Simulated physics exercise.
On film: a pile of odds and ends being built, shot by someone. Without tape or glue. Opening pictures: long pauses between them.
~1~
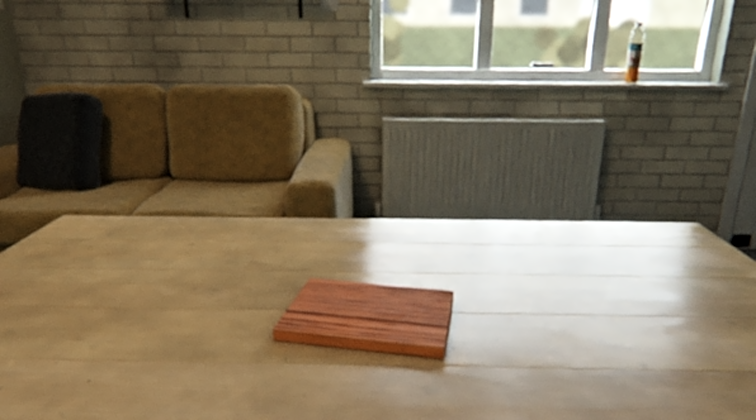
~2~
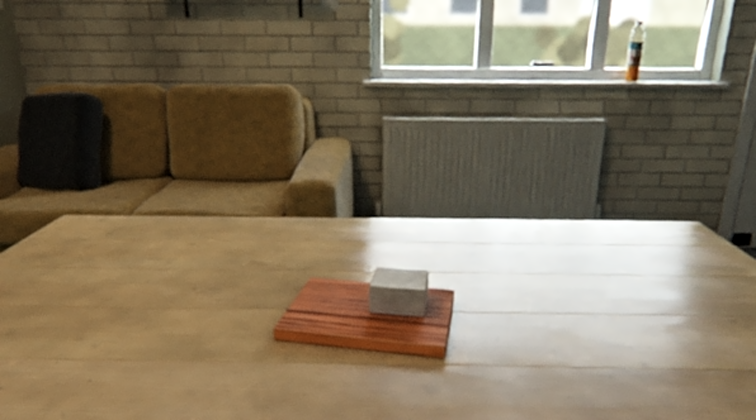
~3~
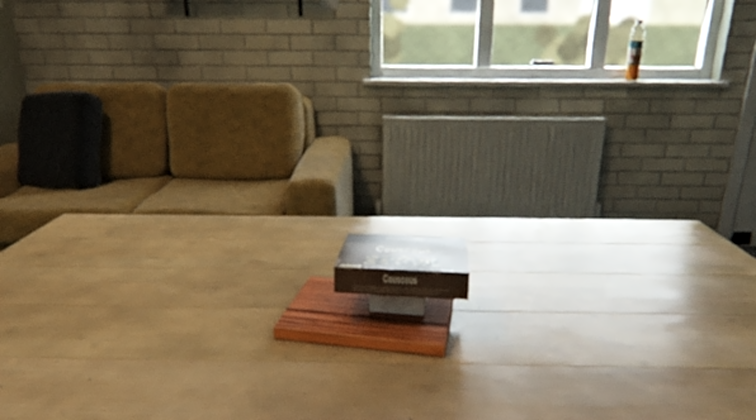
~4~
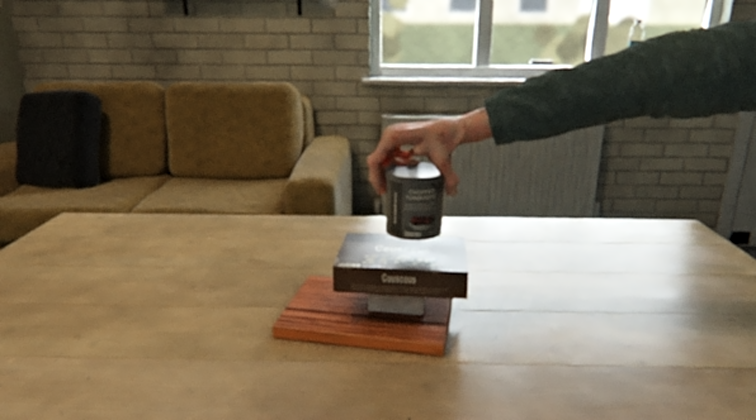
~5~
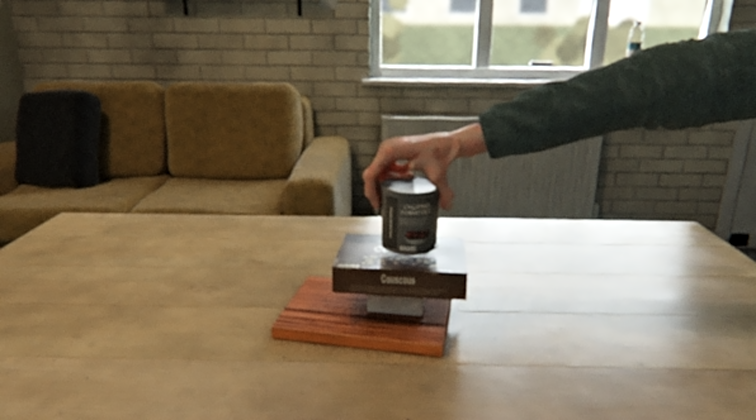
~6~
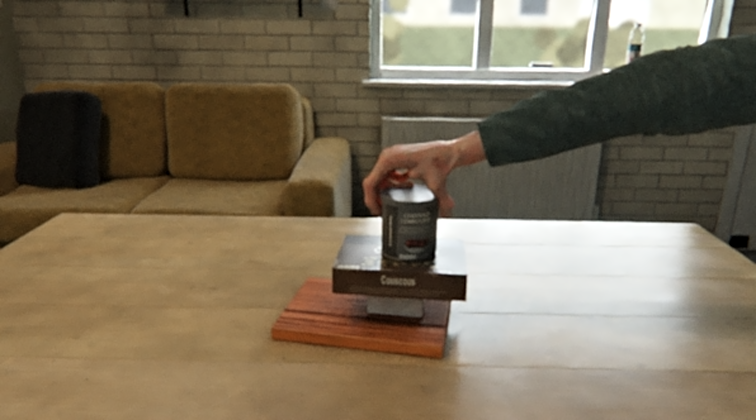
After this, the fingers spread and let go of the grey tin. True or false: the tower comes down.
False.
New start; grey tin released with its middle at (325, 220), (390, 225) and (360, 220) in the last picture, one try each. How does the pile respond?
For the first case the pile falls over; for the second, it survives; for the third, it survives.
Then, 0.70 s after the last picture, nothing has stirred.
Then, 1.70 s after the last picture, grey tin resting near (410, 224).
At rest, all 4 in place. Seen from the same camera at the end, grey tin near (411, 224). The pile holds.
